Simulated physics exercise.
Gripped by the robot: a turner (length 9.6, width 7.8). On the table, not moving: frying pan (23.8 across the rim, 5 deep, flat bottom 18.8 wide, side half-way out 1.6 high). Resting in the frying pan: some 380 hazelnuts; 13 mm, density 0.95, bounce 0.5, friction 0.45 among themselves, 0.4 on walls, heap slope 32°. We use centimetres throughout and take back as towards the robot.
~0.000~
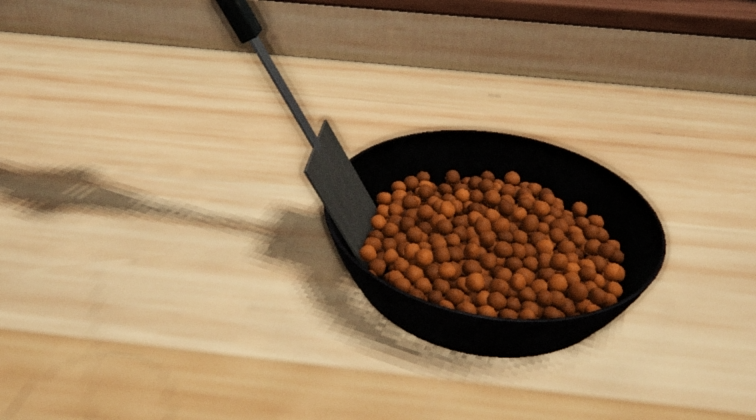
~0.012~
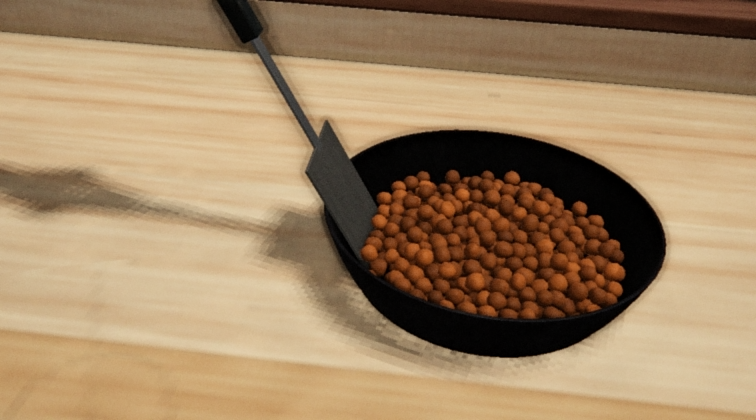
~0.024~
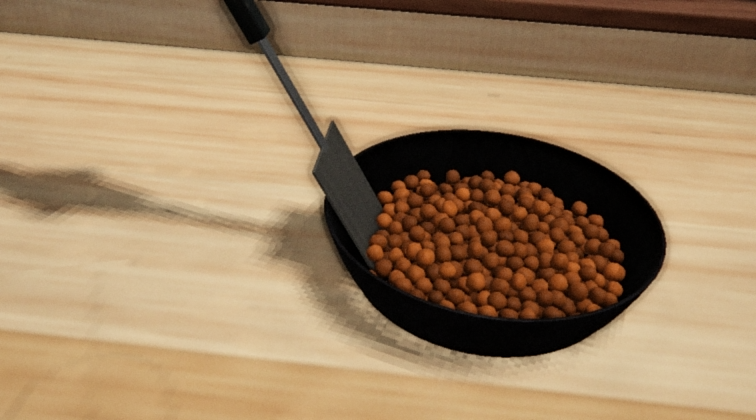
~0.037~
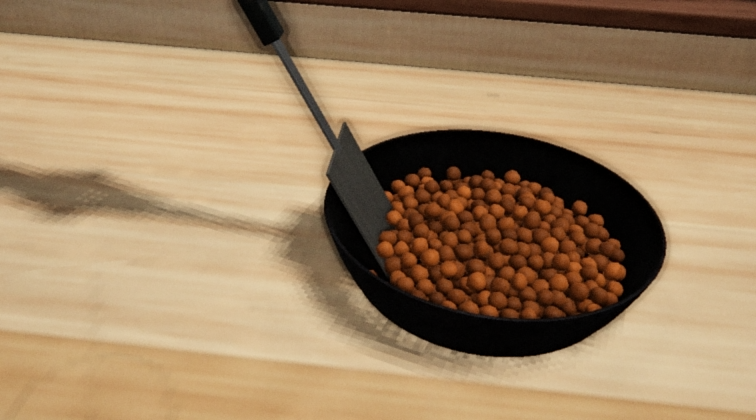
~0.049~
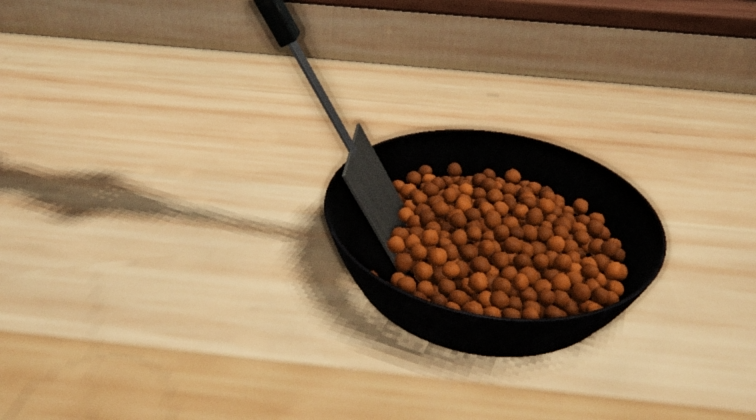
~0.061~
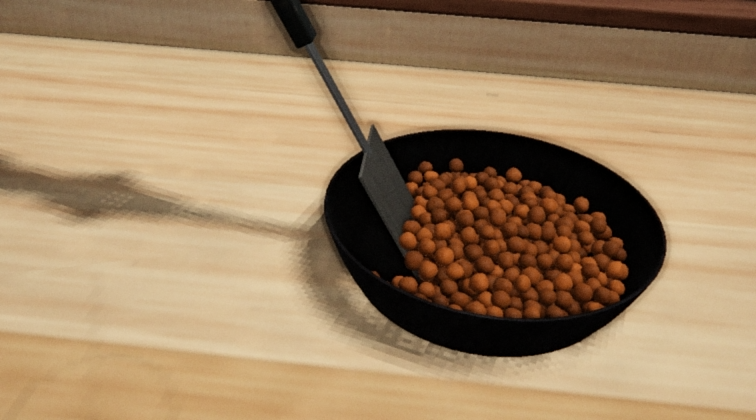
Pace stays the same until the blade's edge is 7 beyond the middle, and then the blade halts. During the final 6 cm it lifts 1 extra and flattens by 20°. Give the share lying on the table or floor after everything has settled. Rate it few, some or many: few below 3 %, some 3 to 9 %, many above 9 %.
Some, 3 to 9 %.
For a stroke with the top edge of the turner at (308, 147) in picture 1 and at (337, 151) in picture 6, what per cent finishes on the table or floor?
About 0 per cent.
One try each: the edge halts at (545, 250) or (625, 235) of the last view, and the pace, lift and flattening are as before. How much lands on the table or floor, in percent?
Close to 0 and close to 35 per cent, respectively.
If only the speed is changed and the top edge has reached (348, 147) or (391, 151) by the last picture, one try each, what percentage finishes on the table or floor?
Respectively, some 0 and 20 per cent.
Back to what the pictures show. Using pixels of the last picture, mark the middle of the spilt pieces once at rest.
Centre of the spill: Approx. (734, 294).
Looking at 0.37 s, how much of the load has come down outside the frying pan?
It works out to about 6 in a hundred.
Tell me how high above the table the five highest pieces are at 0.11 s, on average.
I'd put them at about 6 centimetres above the table.
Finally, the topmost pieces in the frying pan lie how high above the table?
Close to 6.5 centimetres high.
After 0.11 s, sloping 61°, highest piece 7 above the table; 378 in the frying pan.
After 0.15 s, sloping 54°, highest piece 8 above the table; 378 in the frying pan.
After 0.37 s, sloping 41°, highest piece 6 above the table; 355 in the frying pan, 19 on the table or floor, 4 on the blade or in flight.
After 1.42 s, sloping 41°, highest piece 6 above the table; 355 in the frying pan, 23 on the table or floor.
In the end, 355 in the frying pan, 23 on the table or floor. That is 6 % on the table or floor.
